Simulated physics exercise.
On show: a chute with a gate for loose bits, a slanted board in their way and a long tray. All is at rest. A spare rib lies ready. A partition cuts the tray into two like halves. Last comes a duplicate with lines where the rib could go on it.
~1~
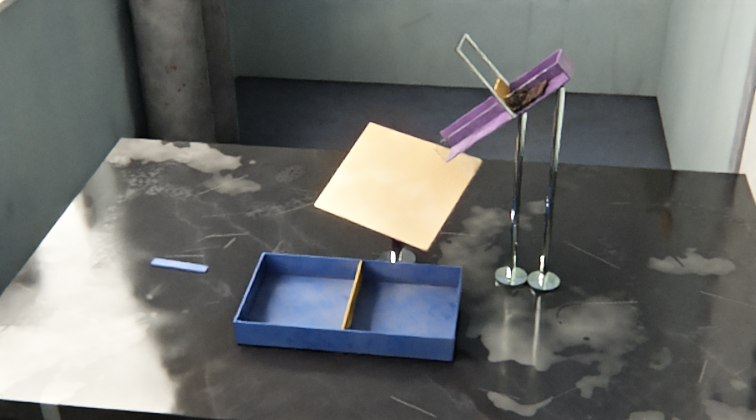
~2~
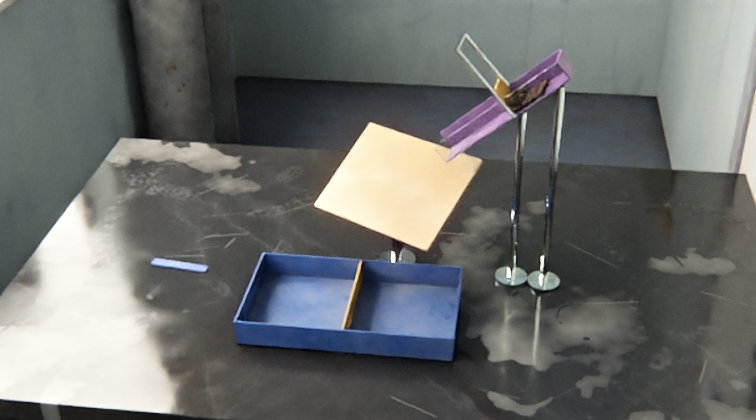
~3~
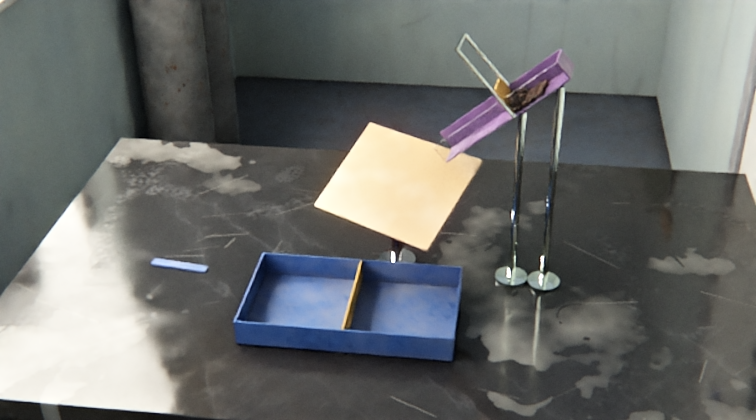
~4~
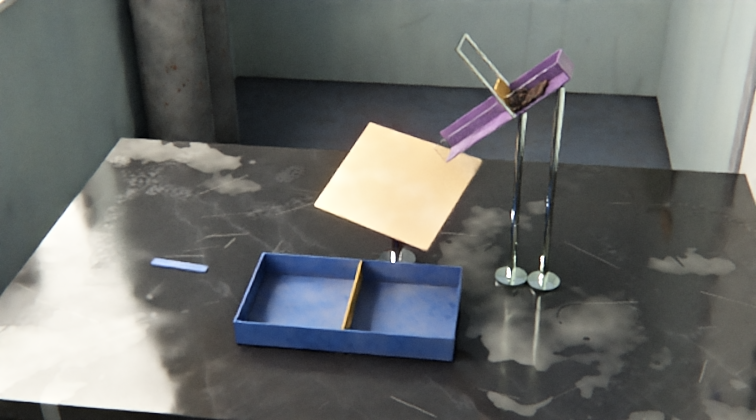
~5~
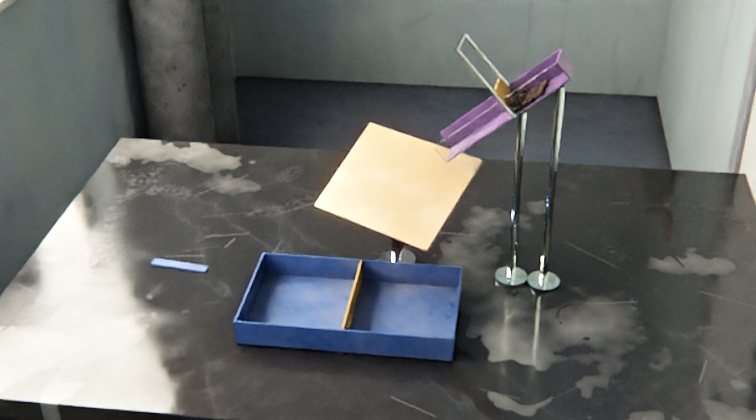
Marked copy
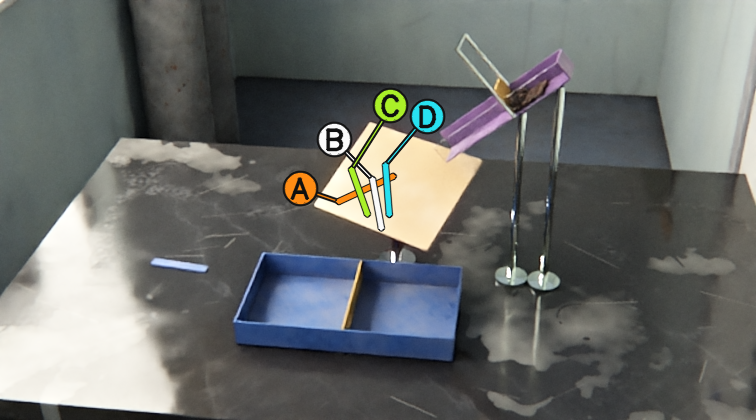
Nothing moves in this clip, neither the objects nor the camera, which looks down from the front on a dark, scuffed tabletop in a grey-walled room with a round column behind at left. A purple chute on two metal posts stands at right, dark bits resting behind its raised gate, its lip sloping down leftward toward a tilted tan board. In front sits a blue tray halved by a yellowish divider, with a small blue strip lying to its left.
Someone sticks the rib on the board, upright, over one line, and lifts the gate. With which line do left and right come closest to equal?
Go for C.
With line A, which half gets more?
More lands on the left.
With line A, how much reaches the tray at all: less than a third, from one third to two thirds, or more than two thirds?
More than two thirds.
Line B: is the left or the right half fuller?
Right.
On the marked copy, line A from (393, 176) to (338, 201); line B from (372, 179) to (381, 228); line C from (351, 169) to (367, 214); line D from (385, 165) to (389, 214).
For line A, of what is caught, all but a few in the left half, a small share in the right.
For line B, of what is caught, a small share in the left half, all but a few in the right.
For line C, of what is caught, close to half in the left half, close to half in the right.
For line D, of what is caught, a small share in the left half, the bulk in the right.
